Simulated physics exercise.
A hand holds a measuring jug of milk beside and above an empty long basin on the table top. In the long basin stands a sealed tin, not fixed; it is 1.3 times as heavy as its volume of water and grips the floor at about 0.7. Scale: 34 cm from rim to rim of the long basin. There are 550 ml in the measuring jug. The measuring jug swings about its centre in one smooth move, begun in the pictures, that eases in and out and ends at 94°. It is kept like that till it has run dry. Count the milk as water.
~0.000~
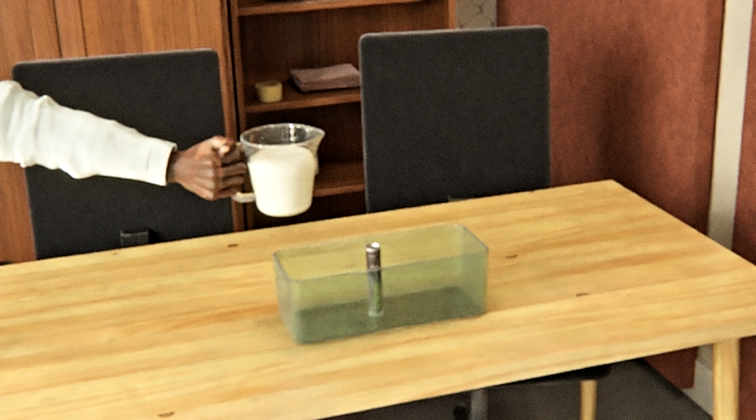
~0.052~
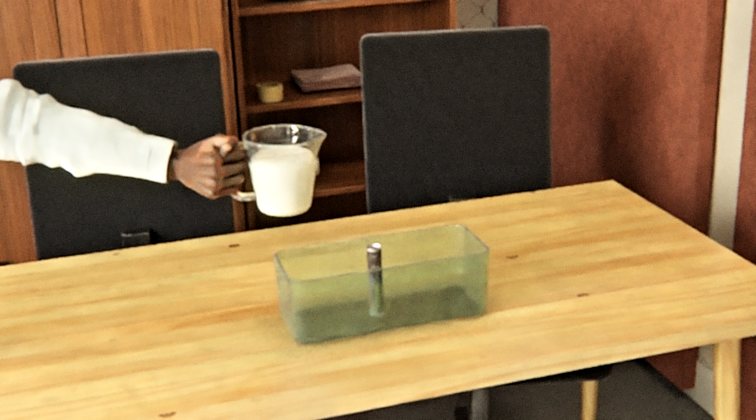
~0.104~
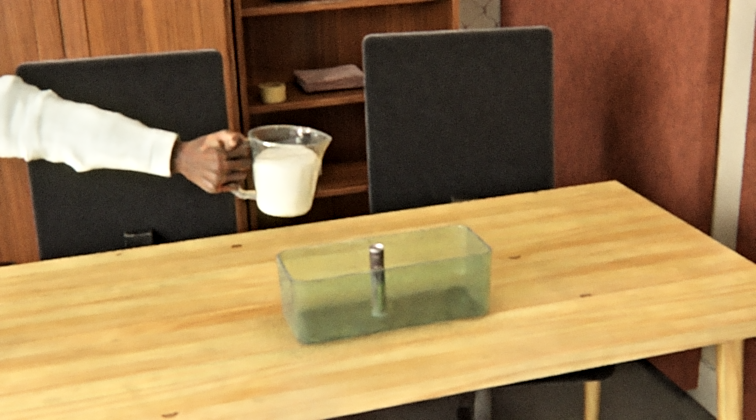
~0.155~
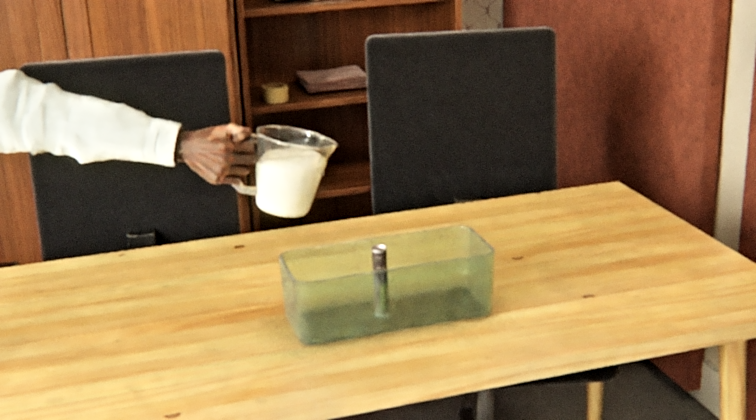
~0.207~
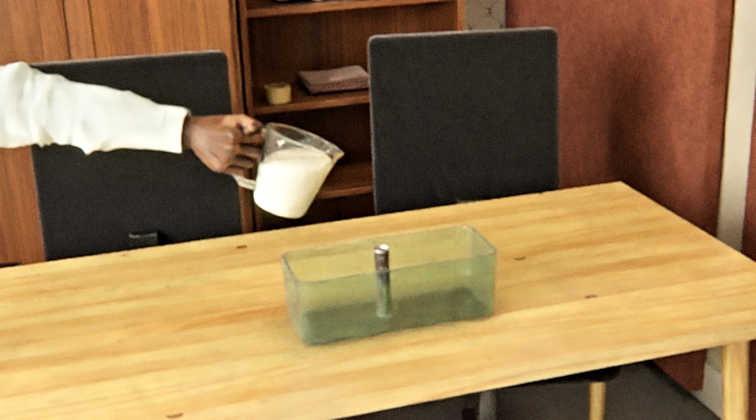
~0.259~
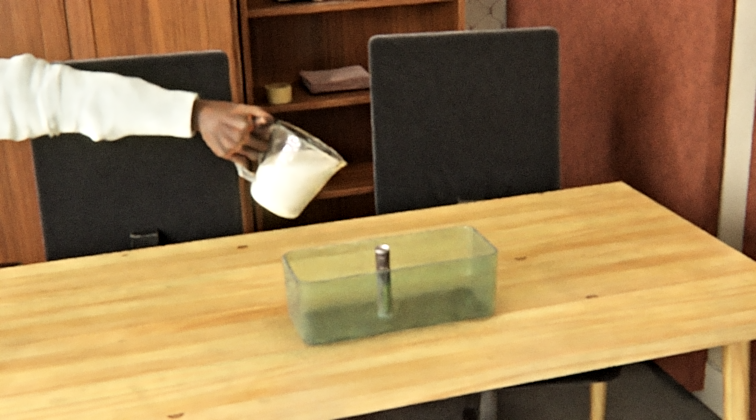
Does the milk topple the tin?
It falls.
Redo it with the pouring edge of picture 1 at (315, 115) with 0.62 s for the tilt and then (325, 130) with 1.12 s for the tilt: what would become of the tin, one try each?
First it goes over; then it topples.
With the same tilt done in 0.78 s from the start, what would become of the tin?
The tin topples.
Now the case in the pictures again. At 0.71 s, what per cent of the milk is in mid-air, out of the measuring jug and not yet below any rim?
Some 22 per cent.
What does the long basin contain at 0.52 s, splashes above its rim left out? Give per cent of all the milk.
Near 9 in a hundred.
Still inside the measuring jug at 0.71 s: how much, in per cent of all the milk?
Some 18 per cent.
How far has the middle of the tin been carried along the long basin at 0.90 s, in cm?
Some 8 cm.
By 0.52 s the tilt is 88° and 60 per cent is still to pour; the tin stands where it began.
By 0.71 s the tilt is 94° and 18 per cent is still to pour; the tin leans 13°.
By 0.90 s the tilt is 94° and 4 per cent is still to pour; the tin lies on its side.
By 1.12 s the tilt is 94° and 1 per cent is still to pour; the tin lies on its side.
At rest the tin lies on its side.
